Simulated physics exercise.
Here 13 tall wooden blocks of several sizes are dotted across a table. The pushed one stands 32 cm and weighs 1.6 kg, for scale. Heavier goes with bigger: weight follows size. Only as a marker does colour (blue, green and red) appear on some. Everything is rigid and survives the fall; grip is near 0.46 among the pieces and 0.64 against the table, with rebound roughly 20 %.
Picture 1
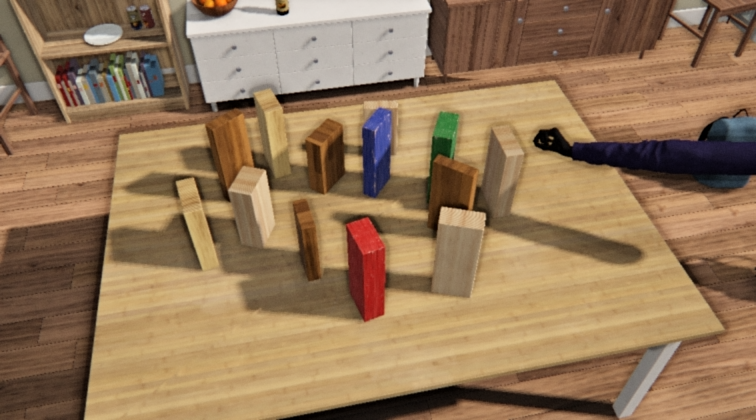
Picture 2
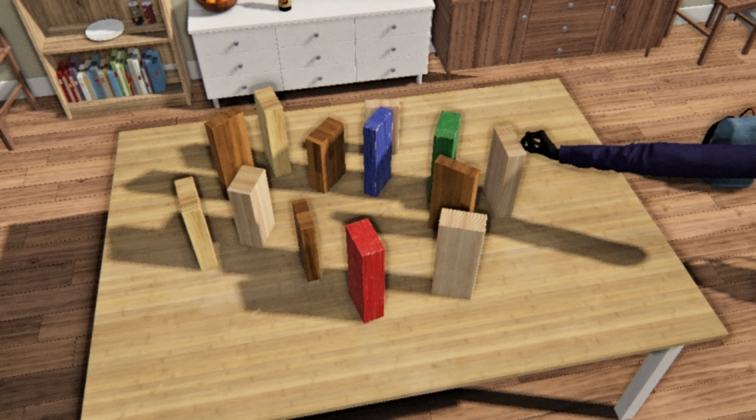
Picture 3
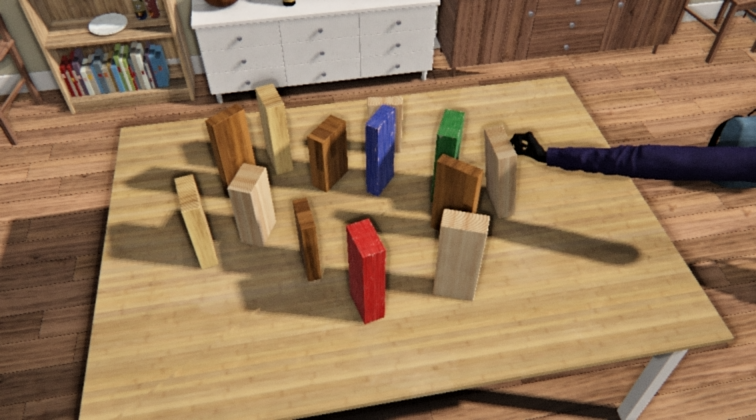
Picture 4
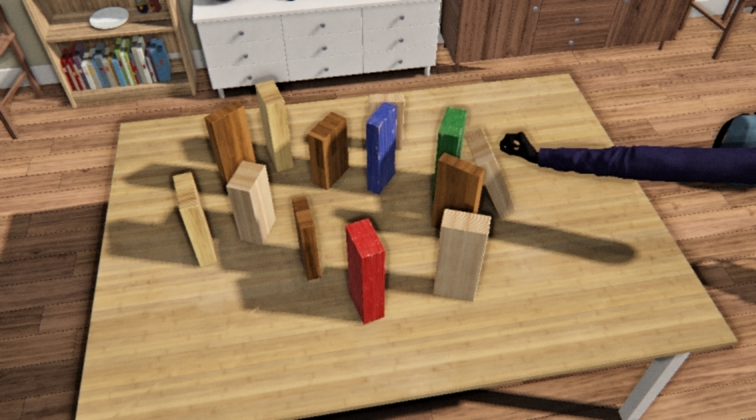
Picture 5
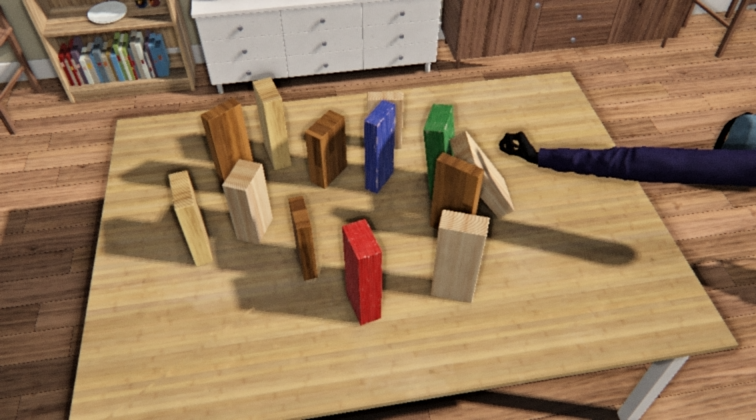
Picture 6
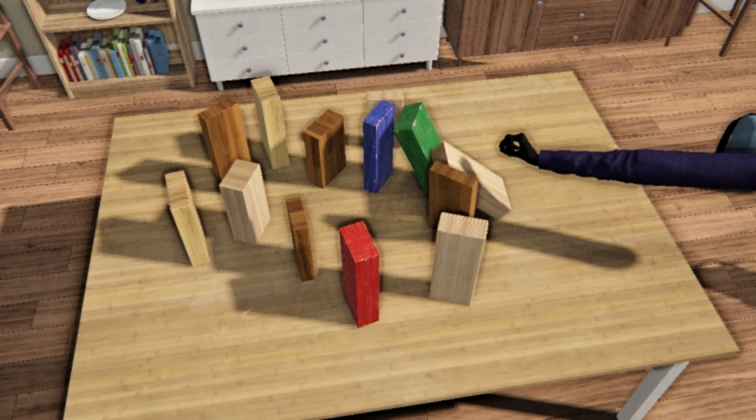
At first, tall wooden blocks, among them a red, a blue and a green one, stand scattered on a table as a dark-sleeved arm reaches in from the right. The black hand pushes the nearest pale block, then halts. That block tilts left against the green block, which then leans left too.
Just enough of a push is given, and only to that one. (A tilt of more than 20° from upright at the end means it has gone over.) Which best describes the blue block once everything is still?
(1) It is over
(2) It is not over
The answer is 1.
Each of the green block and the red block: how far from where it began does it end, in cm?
Green shifts close to 20 cm and red close to 0 cm.
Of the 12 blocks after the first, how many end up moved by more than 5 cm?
Shifted count - 6.
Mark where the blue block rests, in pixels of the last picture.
About (326, 149).
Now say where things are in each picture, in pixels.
In the first picture (pixels give the middle of a visible side; the camera moves round a little), finger (539, 140) 8 cm from the first block; blue block (383, 156); green block (446, 125); red block (375, 287); none of the others has stirred.
In the second picture, finger (525, 142) 15 mm from the first block; blue block (384, 156).
In the third picture, finger (513, 144) pushing; blue block (387, 154); none of the others has stirred.
In the fourth picture, finger (505, 144) stopped; blue block (388, 152); none of the others has stirred.
In the fifth picture, finger (505, 144) stopped; blue block (386, 151); green block (438, 117) 8° from how it stood; one has shifted.
In the sixth picture, finger (505, 145) stopped; blue block (385, 151); green block (408, 116) 26° from how it stood; red block (368, 294); 1 of the 12 other blocks over, 2 disturbed in all.
Then, 0.26 s past the last view, 3 of the 12 other blocks over; blue block 29° from how it stood; green block 59° from how it stood.
Then, 0.64 s past the last view, 5 of the 12 other blocks over; blue block 66° from how it stood; green block 74° from how it stood.
In the end, 5 of the 12 other blocks over; blue block 62° from how it stood; green block 74° from how it stood; red block unmoved. Seven left standing. From the last view, middles, blue block near (326, 149), green block near (396, 162).
